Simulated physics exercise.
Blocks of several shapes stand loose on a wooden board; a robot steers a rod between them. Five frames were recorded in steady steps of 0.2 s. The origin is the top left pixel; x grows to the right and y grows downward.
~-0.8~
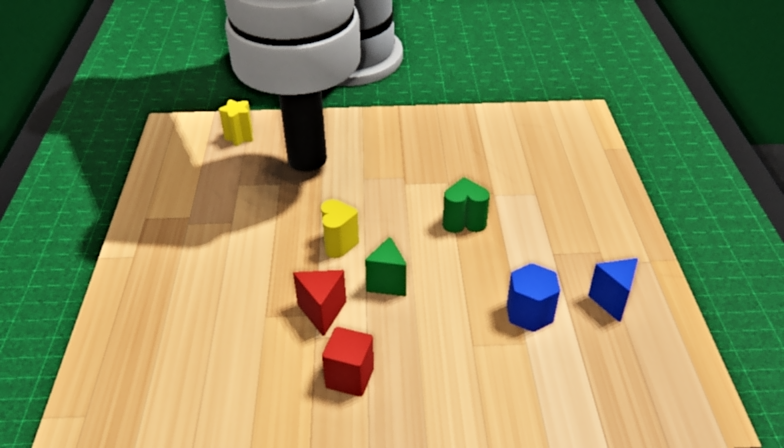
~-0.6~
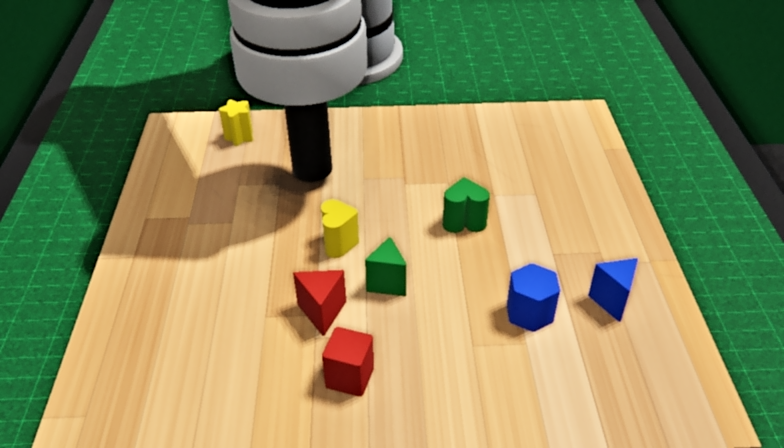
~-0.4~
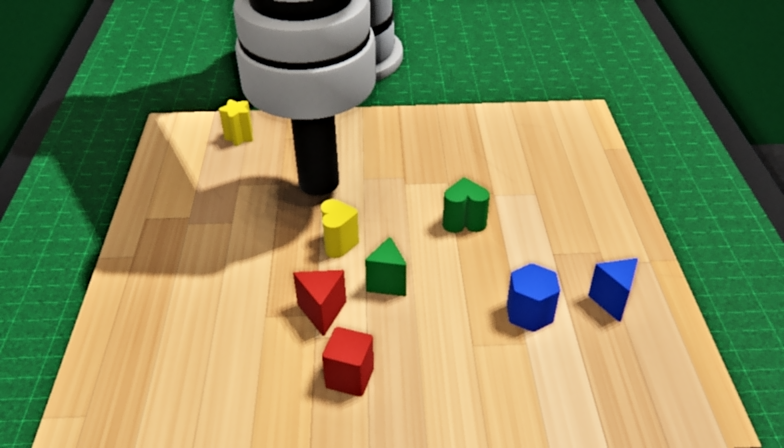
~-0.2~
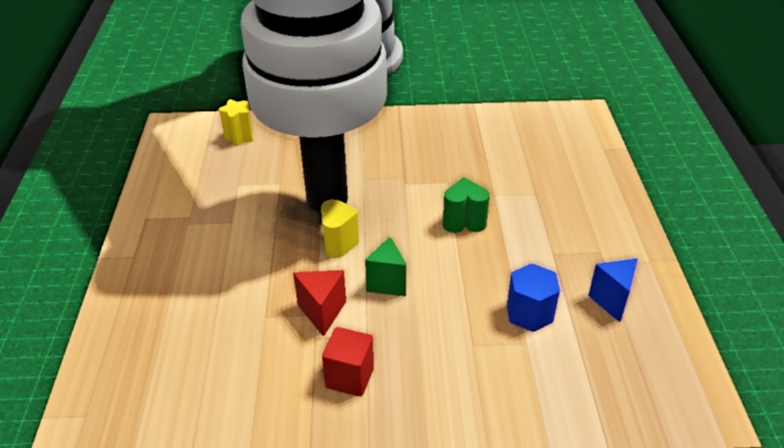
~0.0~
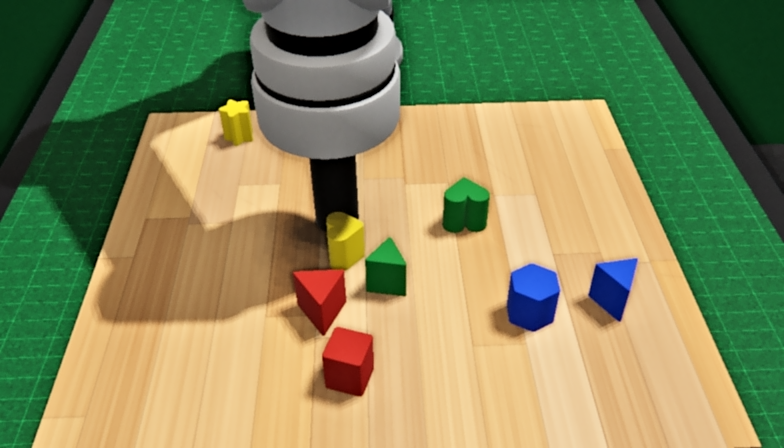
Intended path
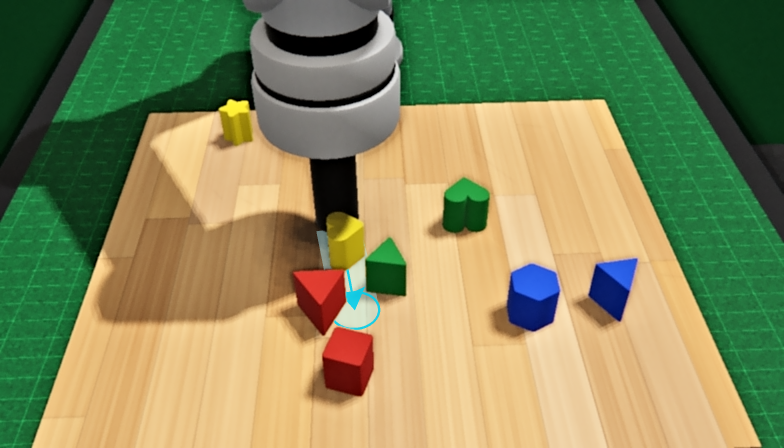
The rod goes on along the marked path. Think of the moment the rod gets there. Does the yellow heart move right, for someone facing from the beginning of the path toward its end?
Final answer: No.
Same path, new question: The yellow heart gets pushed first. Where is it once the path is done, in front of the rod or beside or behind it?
The rod still drives it.
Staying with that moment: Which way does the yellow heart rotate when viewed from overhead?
Spins counterclockwise.
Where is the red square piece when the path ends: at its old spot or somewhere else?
At the end of the path, the red square piece remains in its old spot.
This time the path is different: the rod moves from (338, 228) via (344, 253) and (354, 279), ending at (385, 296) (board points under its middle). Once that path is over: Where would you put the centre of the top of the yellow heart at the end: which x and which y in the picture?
The answer is (382, 296).
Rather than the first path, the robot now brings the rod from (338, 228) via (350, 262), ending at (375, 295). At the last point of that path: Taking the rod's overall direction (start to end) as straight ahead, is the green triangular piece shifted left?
It seems so.
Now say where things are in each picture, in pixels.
The first picture shows rod's lower end (307, 160); red triangular piece (319, 281); yellow heart (337, 213); red square piece (348, 345); green triangular piece (387, 253).
The second picture shows rod (312, 170); blocks still.
The third picture shows rod (319, 183); blocks still.
The fourth picture shows rod (327, 199); blocks still.
The fifth picture shows rod (337, 219); red triangular piece (319, 281); yellow heart (342, 225); red square piece (348, 345); green triangular piece (387, 253).
Drawn move, in a line from (338, 228) to (355, 310).
The first path, step by step. One third of the way, rod (344, 246); yellow heart (353, 253).
Two thirds of the way, rod (349, 273); red triangular piece (318, 286), turned 25° clockwise; yellow heart (366, 278), turned 50° anticlockwise; green triangular piece (394, 258), turned 40° anticlockwise.
At the end, rod (354, 301); red triangular piece (316, 294), turned 65° clockwise; yellow heart (381, 302), turned 85° anticlockwise; red square piece still; green triangular piece (395, 258), turned 45° anticlockwise.
